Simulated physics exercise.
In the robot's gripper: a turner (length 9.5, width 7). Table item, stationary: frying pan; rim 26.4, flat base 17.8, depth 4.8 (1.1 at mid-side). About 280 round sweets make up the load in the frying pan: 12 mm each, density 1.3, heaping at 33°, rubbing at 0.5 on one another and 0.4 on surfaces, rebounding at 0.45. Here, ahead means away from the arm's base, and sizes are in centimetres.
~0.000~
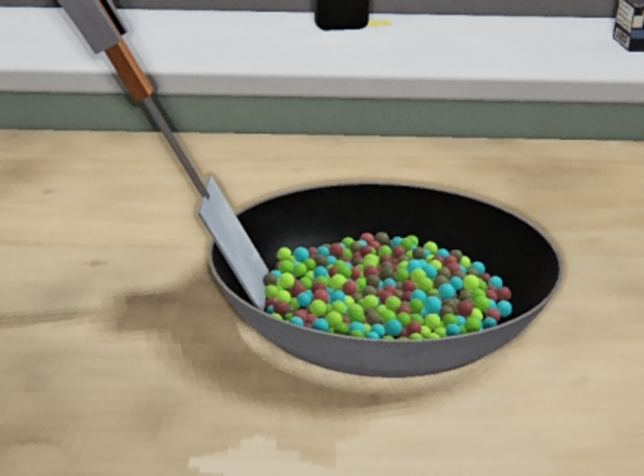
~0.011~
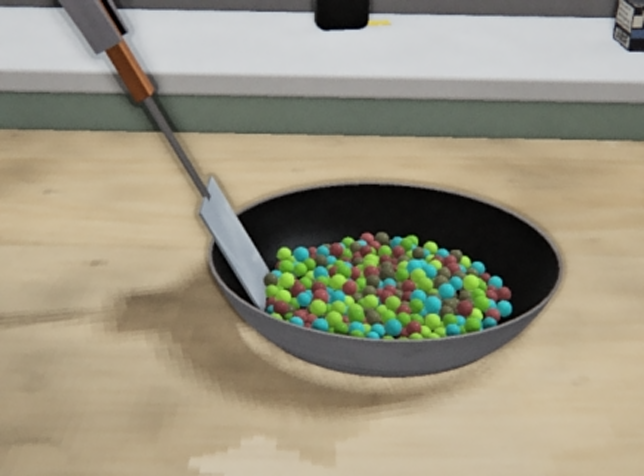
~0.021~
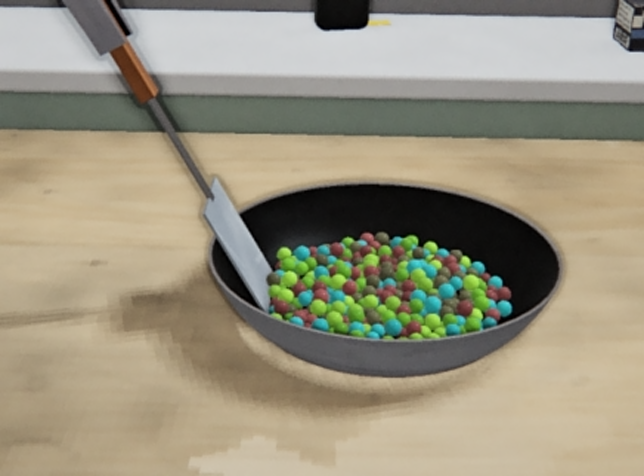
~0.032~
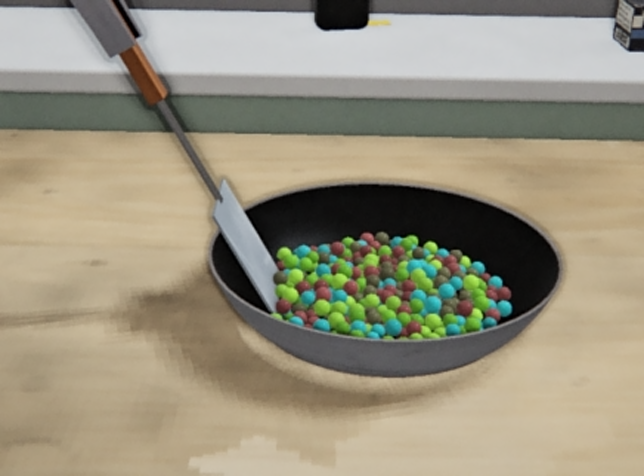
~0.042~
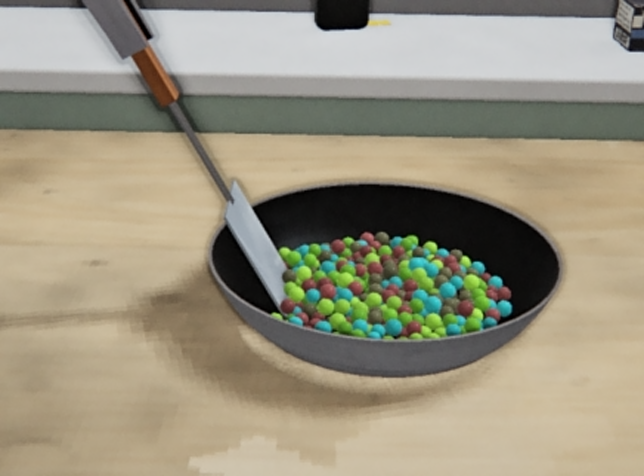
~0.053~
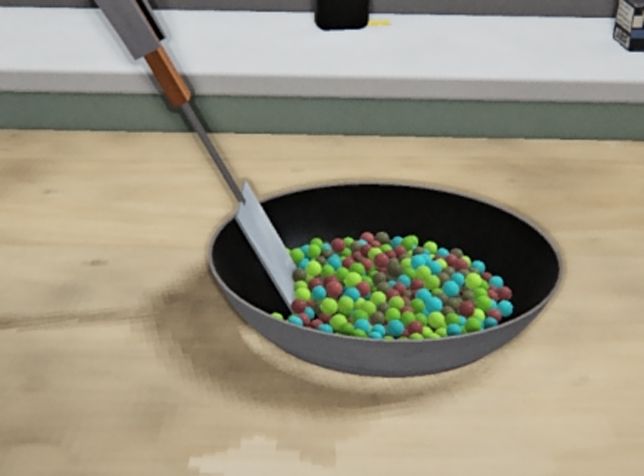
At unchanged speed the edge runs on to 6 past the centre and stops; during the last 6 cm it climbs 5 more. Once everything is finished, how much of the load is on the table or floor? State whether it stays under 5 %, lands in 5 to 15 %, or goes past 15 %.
It stays under 5 %.
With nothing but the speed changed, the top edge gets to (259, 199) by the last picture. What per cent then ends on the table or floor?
Near 5 in a hundred.
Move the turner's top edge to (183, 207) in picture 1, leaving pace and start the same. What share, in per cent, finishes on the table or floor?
5 percent or so.
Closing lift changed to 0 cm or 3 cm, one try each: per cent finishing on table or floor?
Some 0 and 0 per cent.
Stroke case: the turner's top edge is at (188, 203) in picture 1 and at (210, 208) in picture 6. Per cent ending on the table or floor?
0 %.
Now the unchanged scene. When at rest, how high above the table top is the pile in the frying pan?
It reaches roughly 4.5 cm.
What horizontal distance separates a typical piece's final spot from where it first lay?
I'd put it at close to 3 centimetres.
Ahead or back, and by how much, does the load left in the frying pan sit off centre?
I'd say close to 4.0 cm toward the front.
After 0.11 s, sloping 62°, highest piece 6 above the table; 277 in the frying pan.
After 0.16 s, sloping 62°, highest piece 5 above the table; 277 in the frying pan.
After 0.39 s, sloping 62°, highest piece 5 above the table; 274 in the frying pan, 2 on the table or floor, 1 on the blade or in flight.
After 1.44 s, sloping 62°, highest piece 4 above the table; 274 in the frying pan, 3 on the table or floor.
At rest, 274 in the frying pan, 3 on the table or floor. That is 1 % on the table or floor.
